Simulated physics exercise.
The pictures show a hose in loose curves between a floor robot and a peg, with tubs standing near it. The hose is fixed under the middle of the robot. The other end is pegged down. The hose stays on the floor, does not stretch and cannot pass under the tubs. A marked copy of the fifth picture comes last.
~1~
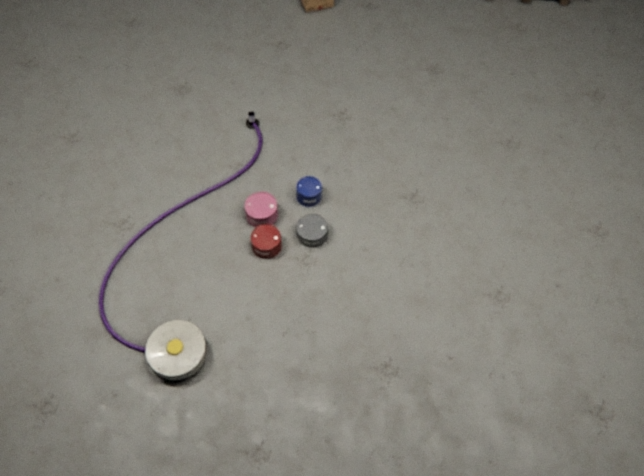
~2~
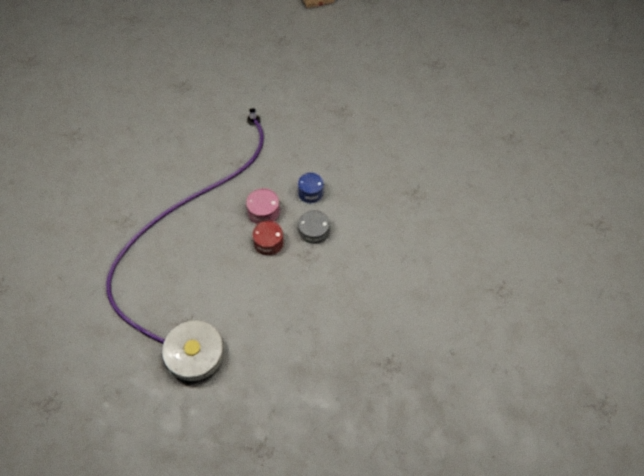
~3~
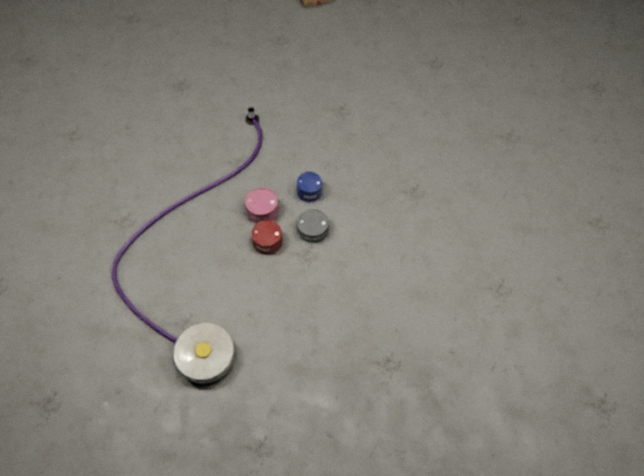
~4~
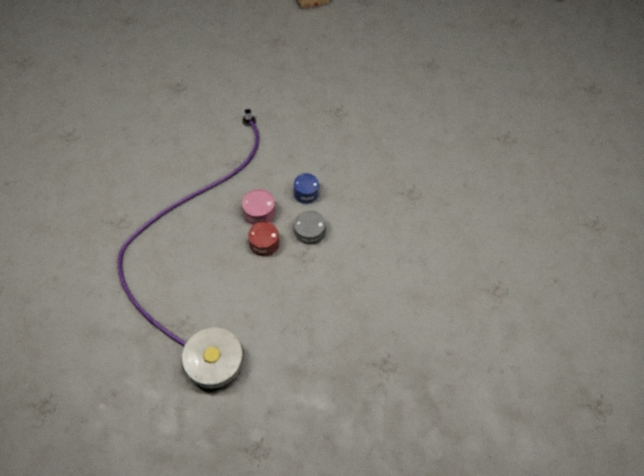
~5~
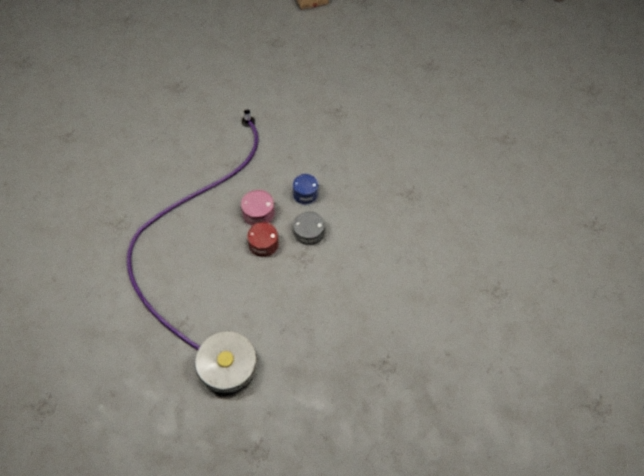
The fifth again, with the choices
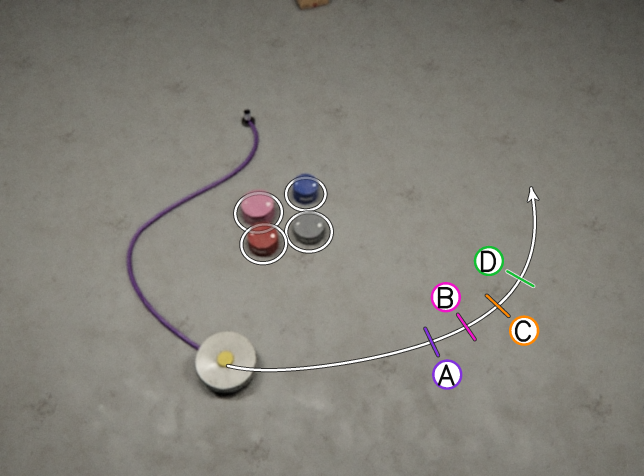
A bare, mottled grey floor is seen from above at a steep slant. A purple hose curves loosely from a small dark peg at upper centre-left to a round, pale robot with a yellow centre at lower left, with pink, blue, red and grey tubs clustered right of it. The robot slides right and slightly down, drawing the hose's lower bend along, while the view shifts very slightly and the tubs stay put.
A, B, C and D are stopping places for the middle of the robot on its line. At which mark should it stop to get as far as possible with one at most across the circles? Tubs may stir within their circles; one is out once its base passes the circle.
B.
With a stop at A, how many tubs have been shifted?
By then, none.
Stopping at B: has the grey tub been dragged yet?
By then, no.
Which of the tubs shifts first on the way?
The red tub.
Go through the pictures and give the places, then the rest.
In the first frame, peg (252, 119); pink tub (261, 210); blue tub (309, 192).
In the second frame, robot (194, 351); grey tub (314, 227).
In the third frame, robot (205, 354); peg (252, 115).
In the fourth frame, robot (213, 358); blue tub (307, 189).
In the fifth frame, robot (227, 362); red tub (263, 239); peg (248, 117); pink tub (258, 208).
On the marked copy, A at (432, 342); B at (466, 327); C at (498, 306); D at (520, 279); the route from (228, 366) via (450, 334) to (531, 188).
With B. Early on, robot (315, 364).
Further on, robot (402, 348).
At the end, robot (468, 323); red tub (268, 236); none over the rings.
As for the rest, A is within the limit but short; C has two over the rings; D has three over the rings.
